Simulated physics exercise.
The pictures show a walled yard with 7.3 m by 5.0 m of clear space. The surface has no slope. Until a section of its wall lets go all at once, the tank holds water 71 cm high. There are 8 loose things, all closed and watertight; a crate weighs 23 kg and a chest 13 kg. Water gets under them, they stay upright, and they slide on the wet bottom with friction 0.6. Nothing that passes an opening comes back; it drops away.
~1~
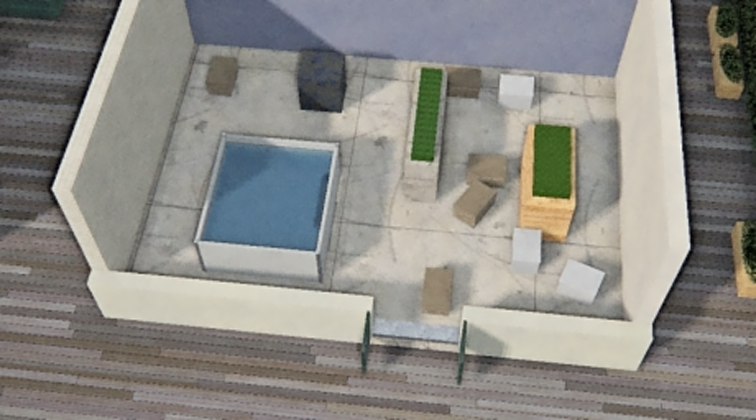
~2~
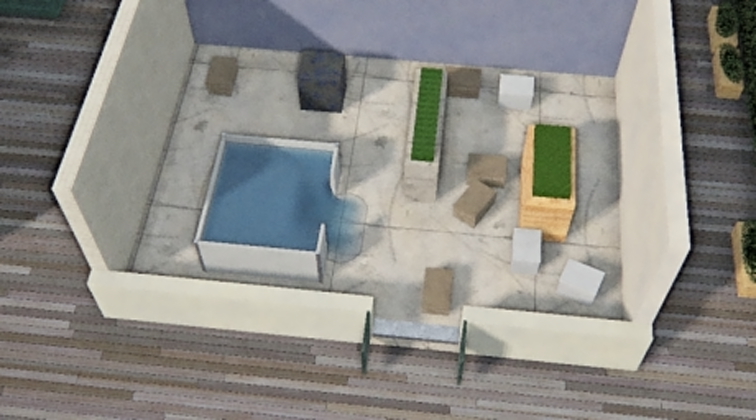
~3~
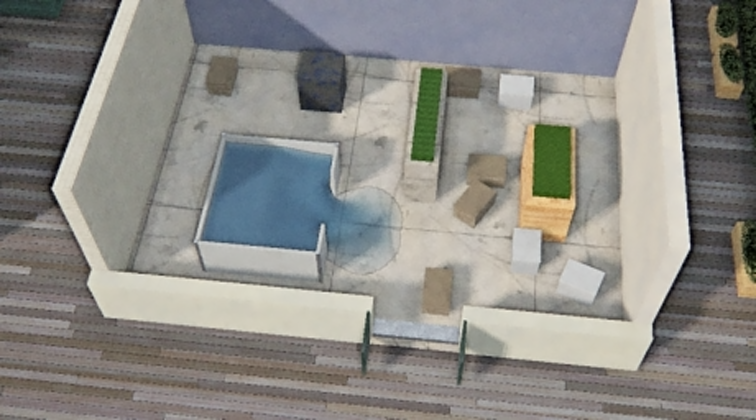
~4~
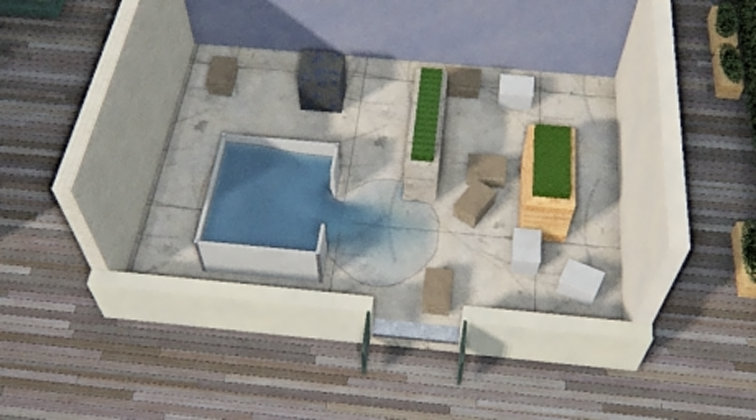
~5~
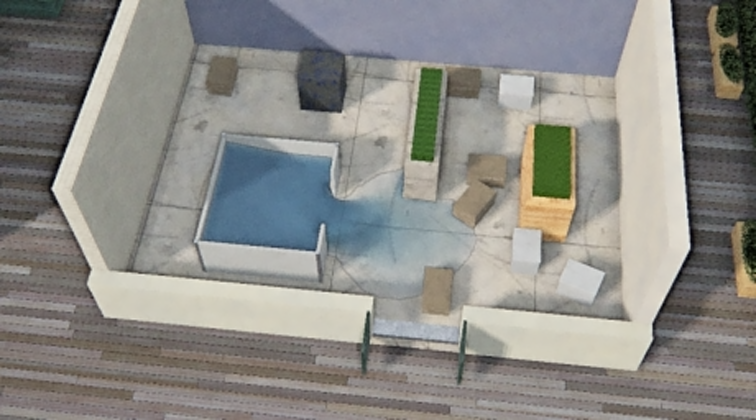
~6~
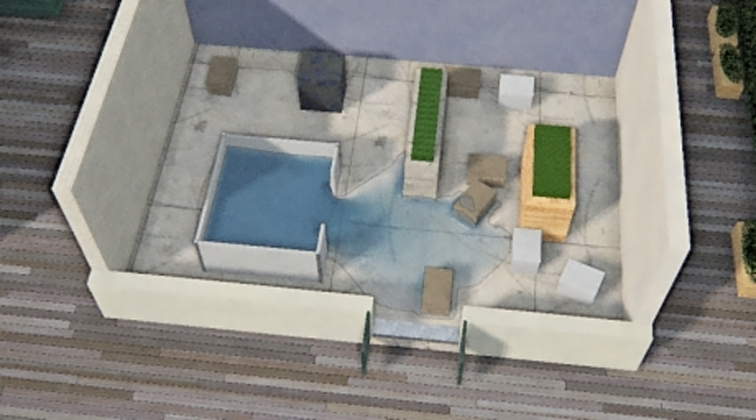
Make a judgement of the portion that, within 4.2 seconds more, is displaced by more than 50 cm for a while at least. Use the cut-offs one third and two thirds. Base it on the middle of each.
One to two thirds.
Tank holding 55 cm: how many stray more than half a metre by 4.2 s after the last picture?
You'd get 4 in that case.
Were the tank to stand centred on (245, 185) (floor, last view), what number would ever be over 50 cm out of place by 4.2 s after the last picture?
Result: 3.
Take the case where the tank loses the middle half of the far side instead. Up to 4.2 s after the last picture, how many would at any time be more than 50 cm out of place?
Then it comes to 1 of them.
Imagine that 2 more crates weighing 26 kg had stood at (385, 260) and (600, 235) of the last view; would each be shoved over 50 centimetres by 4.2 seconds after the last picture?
Listed in order, the answers are beyond half a metre followed by beyond half a metre.
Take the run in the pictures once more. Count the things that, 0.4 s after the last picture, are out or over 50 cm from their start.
I make it 0 by then.
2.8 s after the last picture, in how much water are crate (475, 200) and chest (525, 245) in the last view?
6 and 8 cm.
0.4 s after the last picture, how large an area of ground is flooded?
About 10.5 m2.
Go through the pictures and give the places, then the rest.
In the first frame, a crate at (475, 198), on the bottom; a crate at (487, 165), on the bottom; water covers 3.2 m2; 0 of 8 have shifted.
In the second frame, a crate at (475, 198) rests on the ground; a crate at (487, 165) rests on the ground; water covers 3.7 m2; 0 of 8 have shifted.
In the third frame, a crate at (475, 198) rests on the ground; a crate at (487, 165) rests on the ground; 4.6 m2 under water; 0 of 8 have shifted.
In the fourth frame, a crate at (475, 198), on the bottom; a crate at (487, 165) rests on the ground; water covers 5.6 m2; 0 of 8 have shifted.
In the fifth frame, a crate at (475, 198), on the bottom; a crate at (487, 165), on the bottom; 6.5 m2 under water; 0 of 8 have shifted.
In the sixth frame, a crate at (476, 198), on the bottom; a crate at (487, 165) rests on the ground; 7.5 m2 under water; 0 of 8 have shifted.
Then, 0.4 s after the last picture 0 of 8 are over 50 cm from their spots; 0 afloat.
Then, 1.5 s after the last picture 3 of 8 are over 50 cm from their spots; 2 afloat.
Then, 2.8 s after the last picture 4 of 8 are over 50 cm from their spots; 3 afloat.
Then, 4.2 s after the last picture 5 of 8 are over 50 cm from their spots, and 5 have been at some point; 3 afloat.
